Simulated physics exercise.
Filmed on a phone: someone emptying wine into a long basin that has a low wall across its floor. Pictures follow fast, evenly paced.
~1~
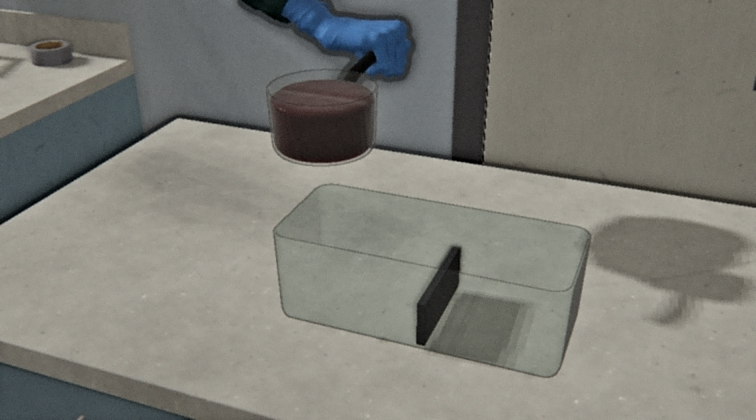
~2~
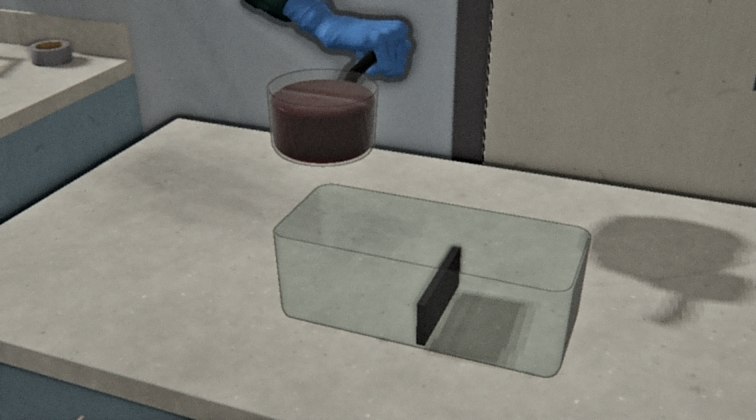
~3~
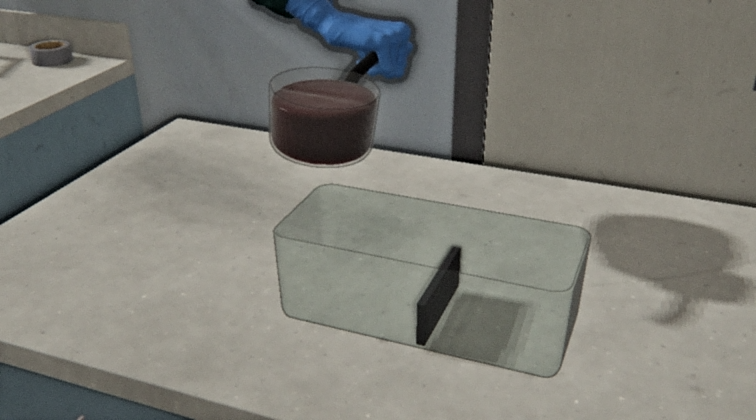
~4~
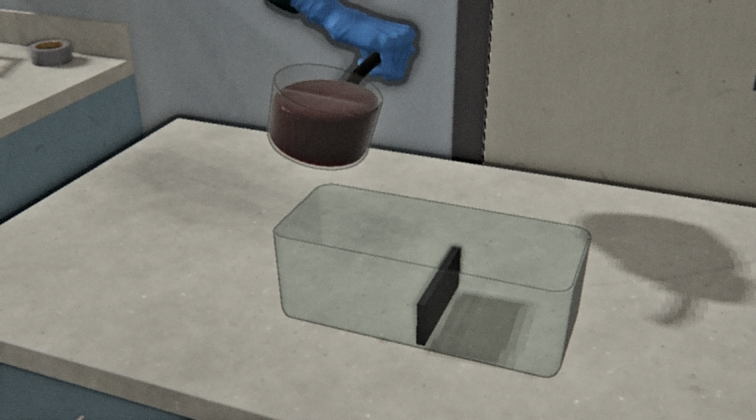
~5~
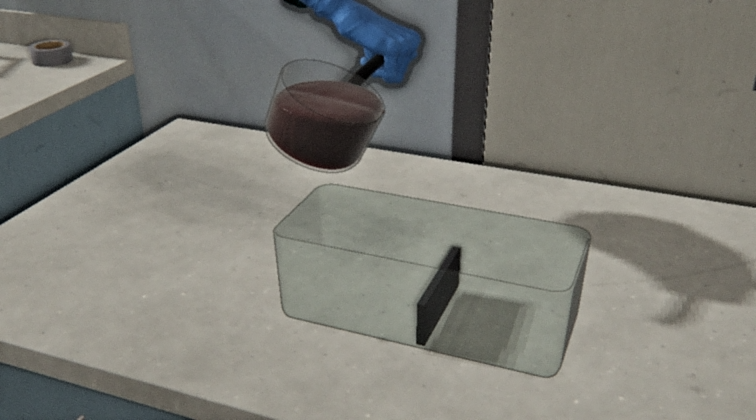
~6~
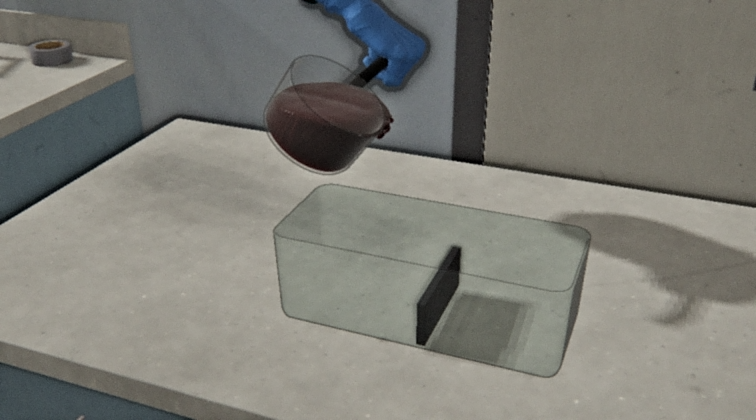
On a pale countertop, a blue-gloved hand tilts a clear container of dark red liquid rightward above a long glass basin.
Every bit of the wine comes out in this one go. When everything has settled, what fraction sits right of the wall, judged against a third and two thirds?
I expect what gathers right of the wall to fall below one third.
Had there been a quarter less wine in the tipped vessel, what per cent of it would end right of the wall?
5 %.
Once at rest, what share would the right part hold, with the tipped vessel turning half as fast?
Something like 20 percent.
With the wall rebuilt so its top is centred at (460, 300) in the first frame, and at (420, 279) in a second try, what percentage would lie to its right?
First try around 20 percent; second try around 40 percent.
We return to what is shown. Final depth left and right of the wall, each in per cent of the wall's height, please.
On the left it is 40 per cent, on the right 0.
A moment on, the tilt is 102° and 26 per cent is still to pour, 32 is left of the wall and 3 right of it.
Next, the tilt is 110° and 4 per cent is still to pour, 86 is left of the wall and 4 right of it.
Then the tilt is 110° and 0 per cent is still to pour, 90 is left of the wall and 7 right of it.
Later the tilt is 110° and 0 per cent is still to pour, 91 is left of the wall and 7 right of it.
At rest 91 per cent lies left of the wall, 7 right of it and 2 outside.
